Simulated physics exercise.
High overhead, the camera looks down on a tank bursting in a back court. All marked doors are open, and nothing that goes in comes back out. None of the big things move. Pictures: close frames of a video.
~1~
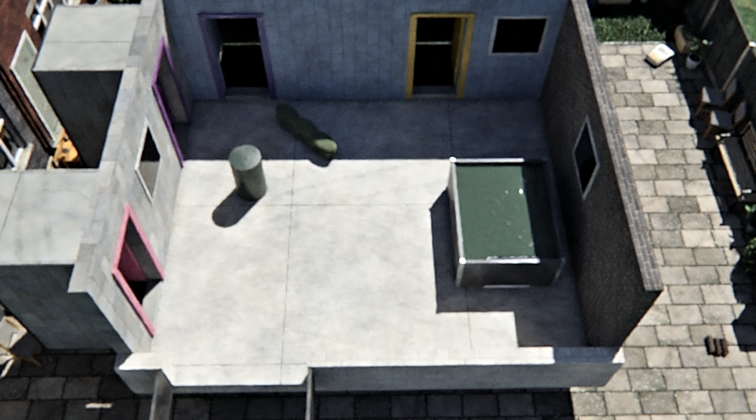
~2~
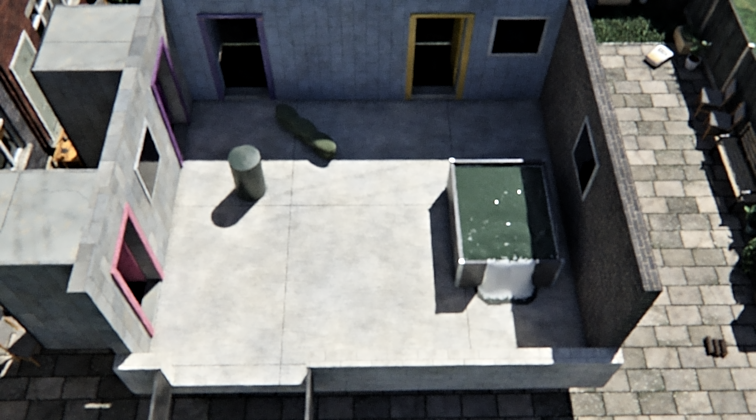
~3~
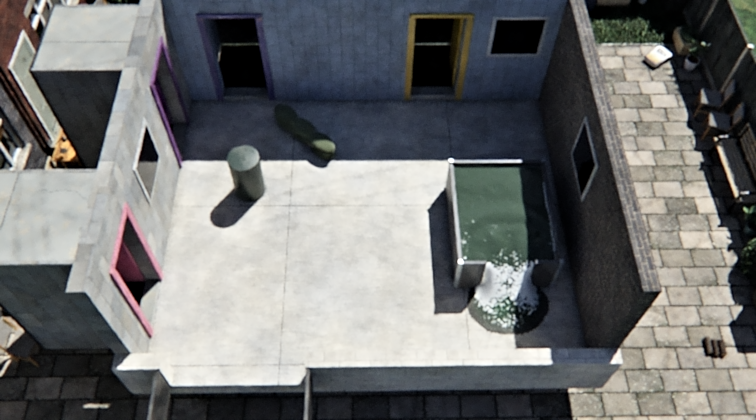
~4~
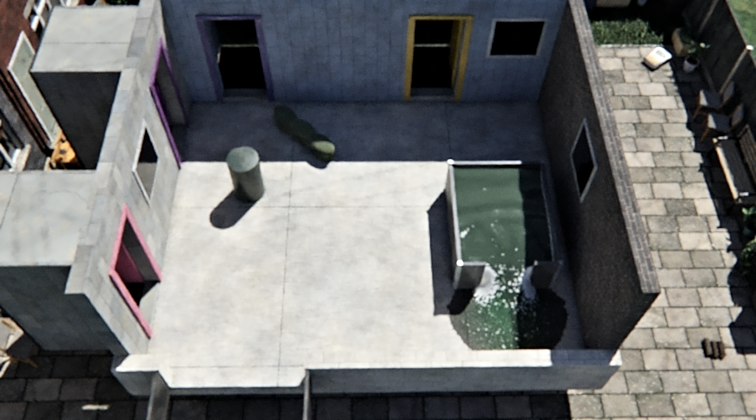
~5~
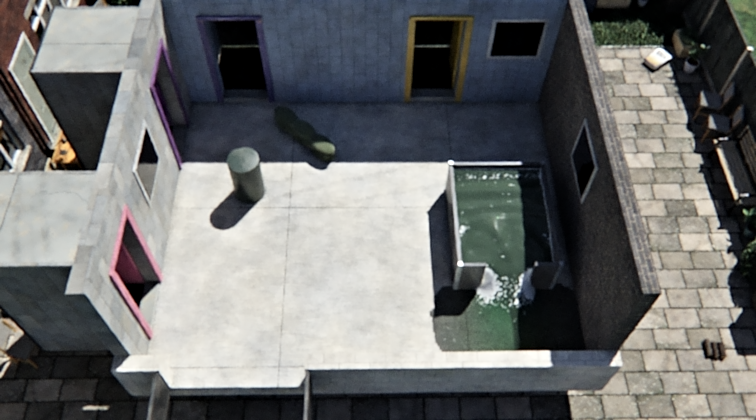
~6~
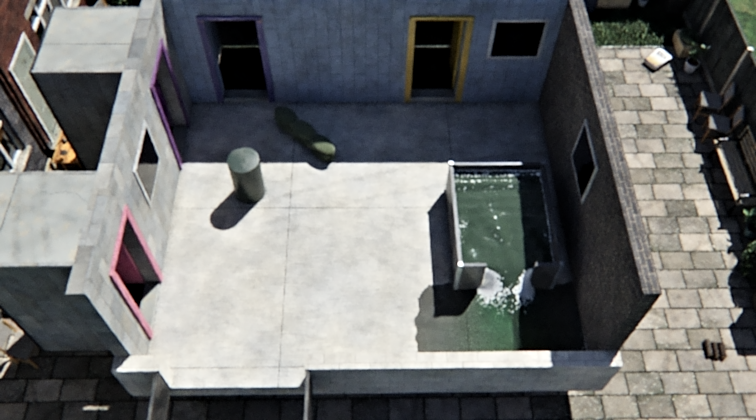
Water bursts from the front of a tank and spreads across the pale courtyard floor.
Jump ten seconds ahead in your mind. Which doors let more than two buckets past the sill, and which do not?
One by one: The pink door is going to overshoot the allowance. The blue door is going to stay inside the allowance. The purple door is going to stay inside the allowance. The yellow door is going to stay inside the allowance.
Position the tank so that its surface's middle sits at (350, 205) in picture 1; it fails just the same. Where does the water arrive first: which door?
That would be the one in pink.
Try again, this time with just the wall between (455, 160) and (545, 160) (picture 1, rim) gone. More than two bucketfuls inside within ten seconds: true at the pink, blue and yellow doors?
Pink: Falls short; blue: Falls short; yellow: Crosses the line.
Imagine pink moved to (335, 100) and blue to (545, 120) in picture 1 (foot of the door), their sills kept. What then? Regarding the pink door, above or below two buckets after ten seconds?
Pink is not flooded.
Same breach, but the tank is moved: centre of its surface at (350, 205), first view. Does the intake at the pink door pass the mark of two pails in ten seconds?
Pink: Undershoots.
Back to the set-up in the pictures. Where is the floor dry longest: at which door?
I'd go with the door marked blue.
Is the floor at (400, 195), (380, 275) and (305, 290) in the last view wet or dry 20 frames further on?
Result, in the order given: Not wetted / wetted / wetted.
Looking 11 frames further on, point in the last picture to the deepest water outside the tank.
Deepest spot: Around (584, 369).
A moment on, water covers 10 % of the floor; the pink door not reached, the blue door not reached, the purple door not reached, the yellow door not reached.
Next, water covers 25 % of the floor; the pink door not reached, the blue door not reached, the purple door not reached, the yellow door not reached.
Then, water covers 50 % of the floor; the pink door under two buckets in, the blue door not reached, the purple door not reached, the yellow door not reached.
Later, water covers 80 % of the floor; the pink door over two buckets in, the blue door not reached, the purple door wet at the sill, nothing in, the yellow door wet at the sill, nothing in.
In the end, water covers 95 % of the floor; the pink door over two buckets in, the blue door wet at the sill, nothing in, the purple door wet at the sill, nothing in, the yellow door wet at the sill, nothing in.
